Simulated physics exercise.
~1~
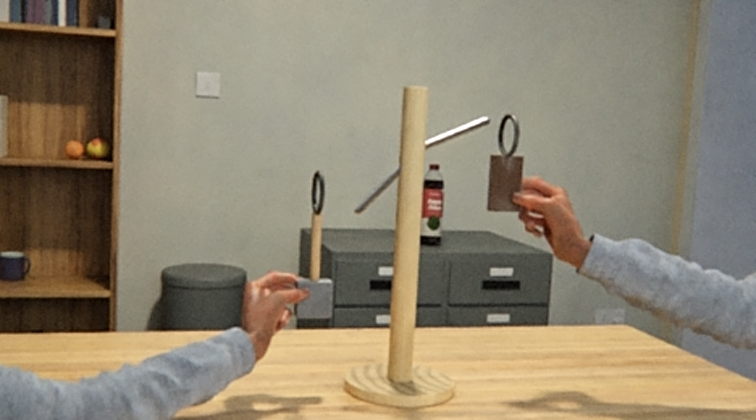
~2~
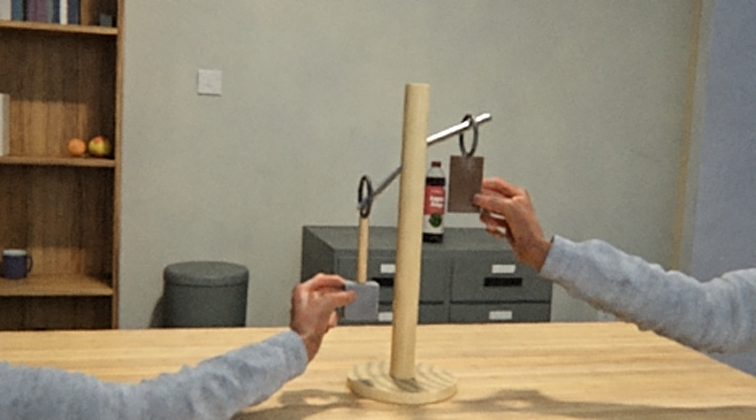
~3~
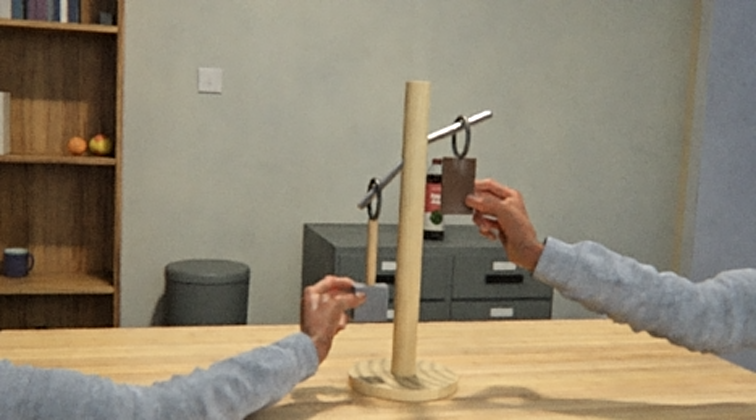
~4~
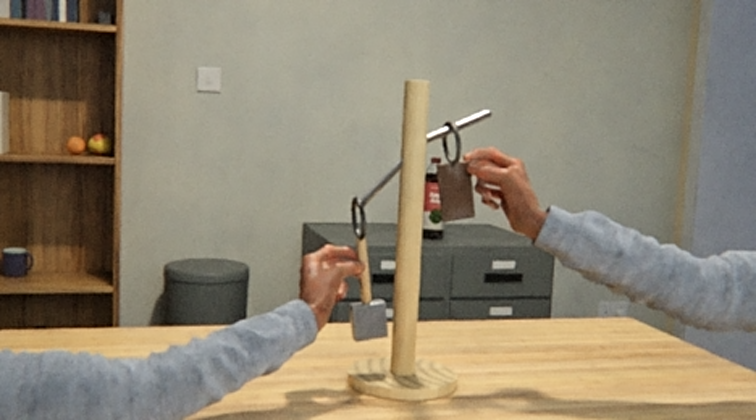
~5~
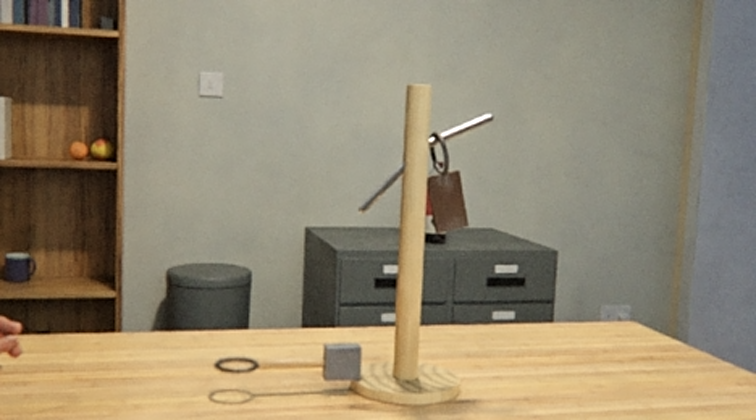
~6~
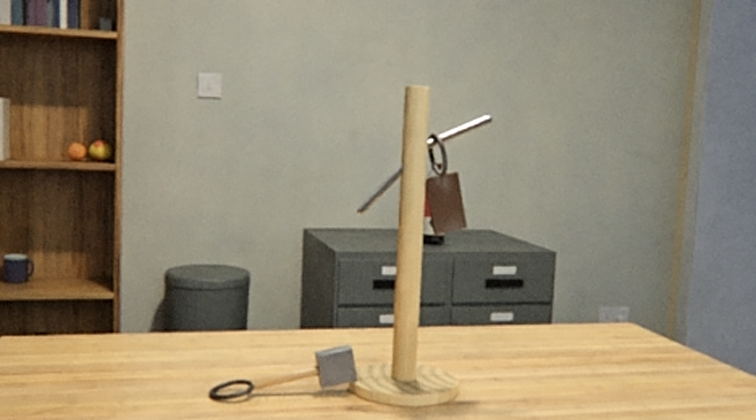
A grey block on a wooden handle with a dark ring and a brown tag with its own ring are brought in by two hands, one from each side of a wooden post with slanted metal pegs. The left hand moves the grey piece right to the lower peg, while the right hand carries the tag left onto the upper one. Both hands then let go. The grey piece drops onto the tabletop, landing on its side near the base, and shifts slightly before resting. The brown tag slides in close to the post and stays hanging, slightly tilted, from its peg.
